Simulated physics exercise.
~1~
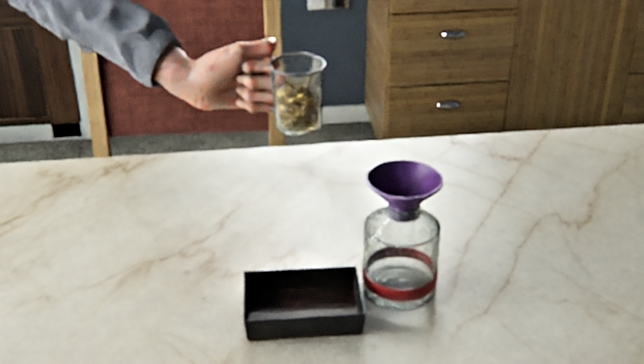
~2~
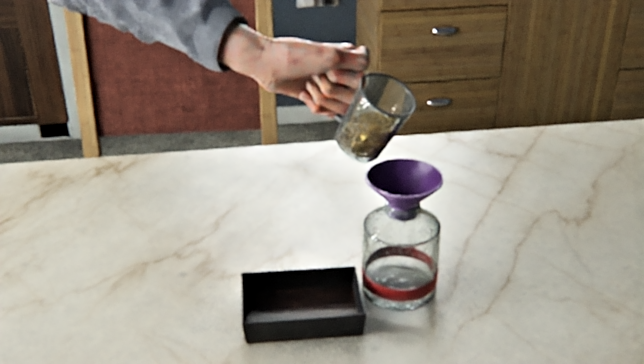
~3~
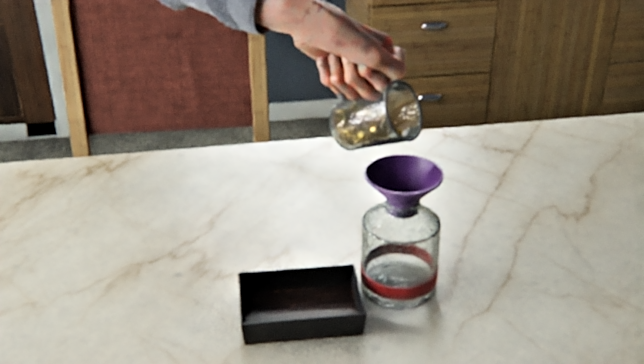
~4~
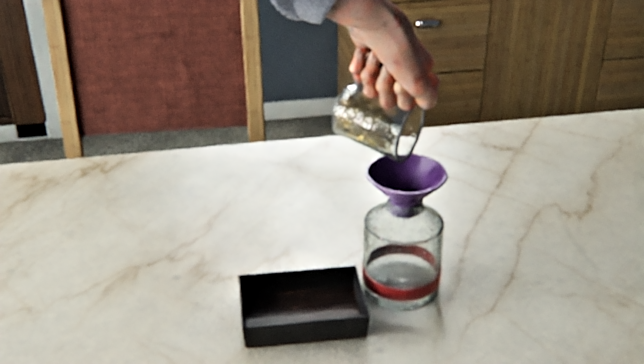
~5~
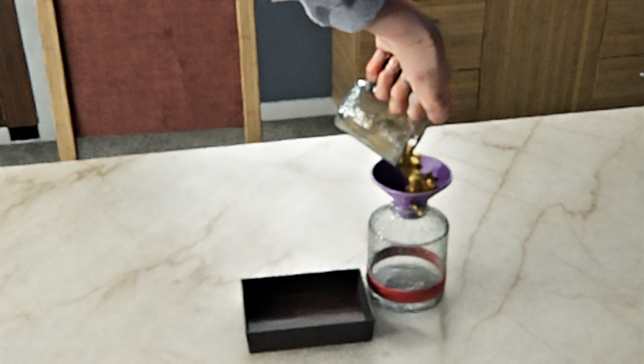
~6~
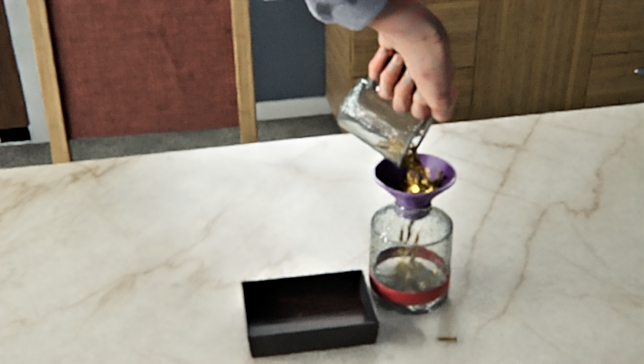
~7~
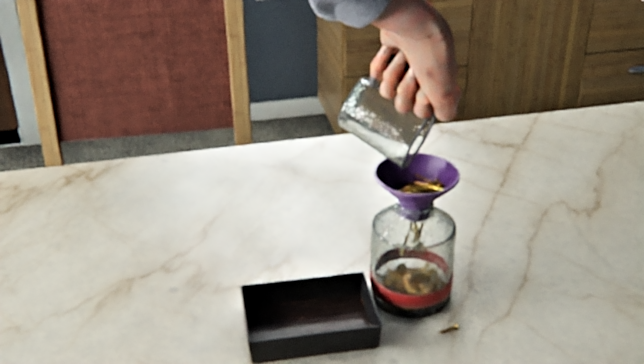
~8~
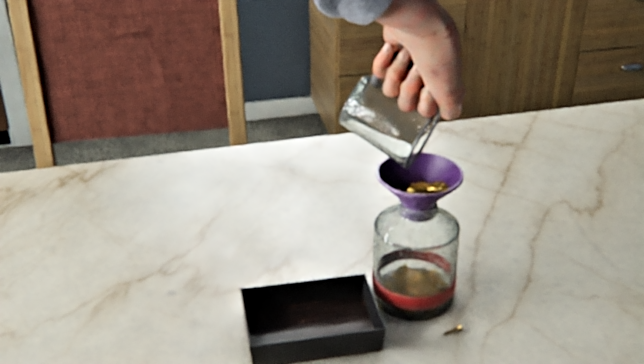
On a pale marble-patterned tabletop, seen from slightly above with wooden drawers and a reddish panel behind, a clear jar with a red band stands with a purple funnel in its mouth. An open black tin sits to its left. A hand in a grey sleeve holds a glass cup of small brass-coloured screws, brings it rightward and tips it over the funnel. The screws tumble out, many dropping through into the jar, while one lands on the table beside it. Finally the cup is empty, still tilted, with screws heaped in the jar and some left in the funnel.
